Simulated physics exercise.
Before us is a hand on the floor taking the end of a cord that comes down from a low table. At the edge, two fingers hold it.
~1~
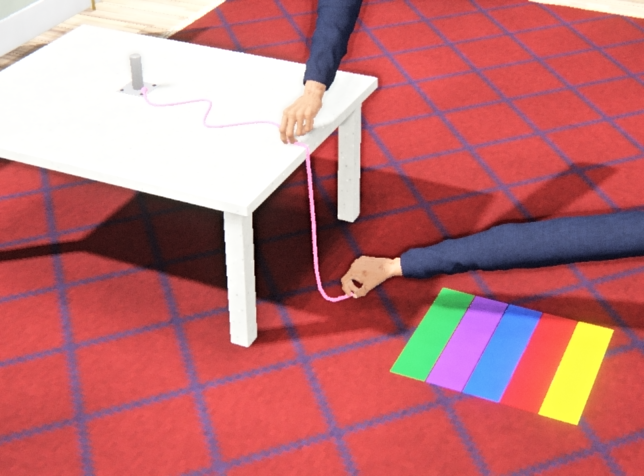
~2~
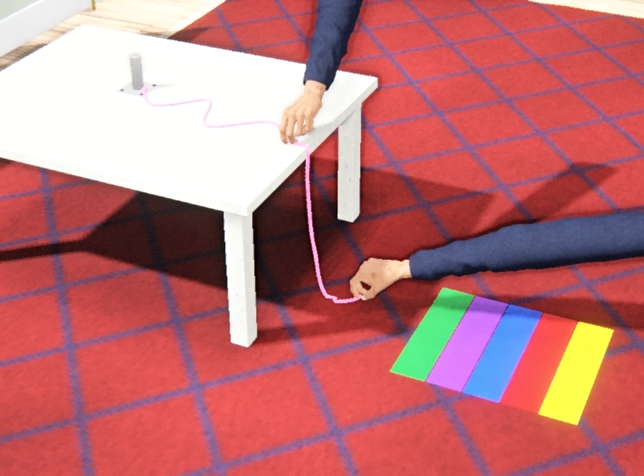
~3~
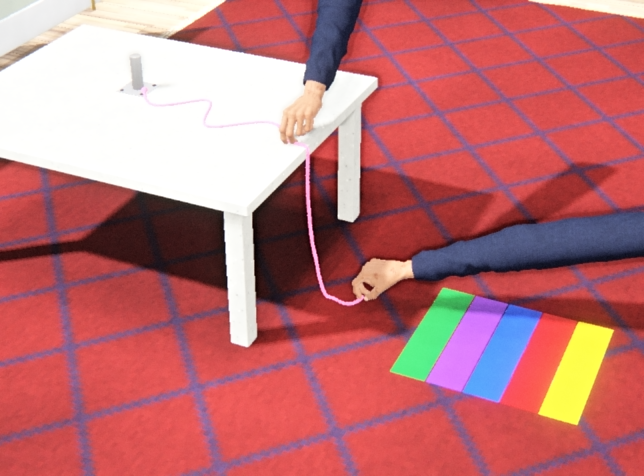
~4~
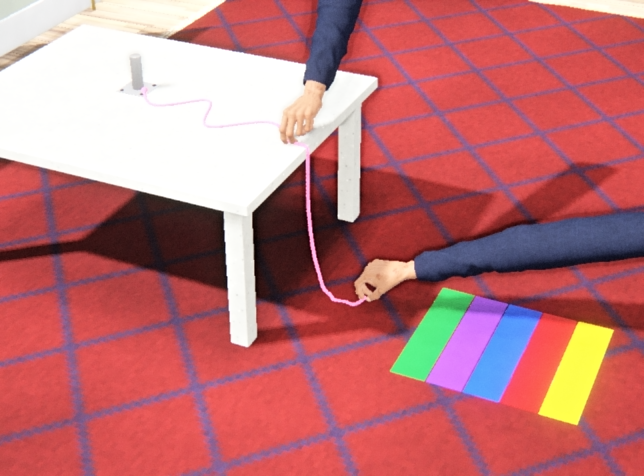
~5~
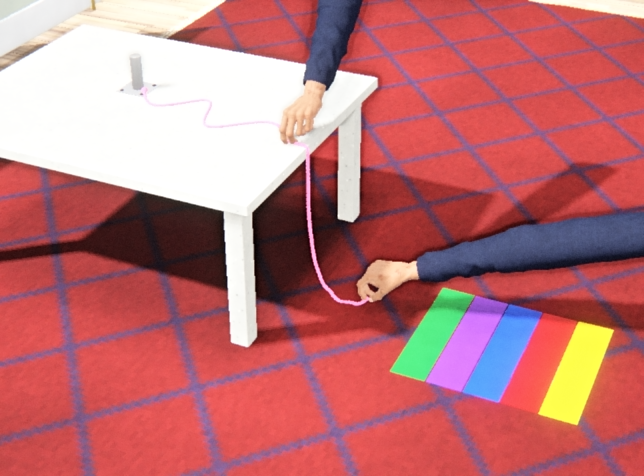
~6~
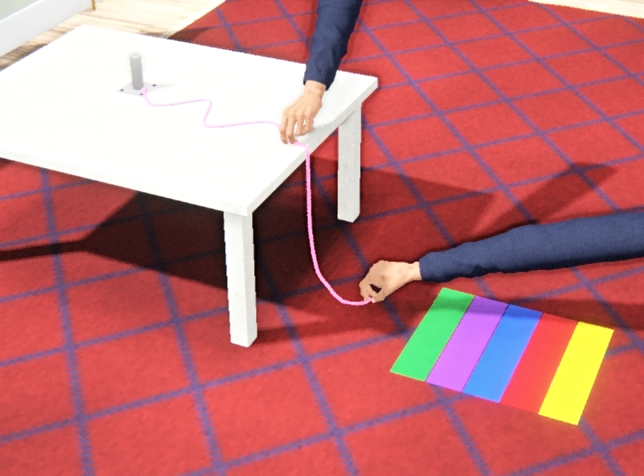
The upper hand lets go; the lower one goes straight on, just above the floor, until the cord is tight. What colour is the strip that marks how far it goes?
That strip is red.
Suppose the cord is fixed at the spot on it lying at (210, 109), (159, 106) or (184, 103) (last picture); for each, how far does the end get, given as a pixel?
The three spots are (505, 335), (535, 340) and (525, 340), in that order.
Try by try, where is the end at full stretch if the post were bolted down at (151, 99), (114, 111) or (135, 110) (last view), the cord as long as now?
In pixels, the answers are (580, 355), (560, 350) and (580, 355).
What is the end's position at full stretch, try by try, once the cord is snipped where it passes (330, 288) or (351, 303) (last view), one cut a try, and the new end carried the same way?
The pixels are close to (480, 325) for the first and (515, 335) for the second.
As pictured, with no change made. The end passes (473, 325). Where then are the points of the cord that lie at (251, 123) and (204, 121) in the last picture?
Approx. (303, 139); approx. (254, 126).
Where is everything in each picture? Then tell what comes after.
The first frame shows end (352, 294); green (417, 360); purple (453, 370); blue (489, 380); red (527, 390); yellow (565, 401).
The second frame shows end (361, 296); cord through (150, 103) (210, 107) (241, 124) (291, 142) (309, 205) (318, 274).
The third frame shows end (363, 297).
The fourth frame shows end (366, 297); cord through (150, 103) (210, 107) (241, 124) (291, 142) (308, 205) (319, 274).
The fifth frame shows end (368, 298).
The sixth frame shows end (370, 298); cord through (150, 103) (210, 107) (241, 124) (291, 142) (309, 205) (319, 274).
Early on, end near (473, 325); over purple.
Midway, end near (520, 337); over blue.
At the end of the slack, end near (548, 345); over red. It gets as far as the red strip.
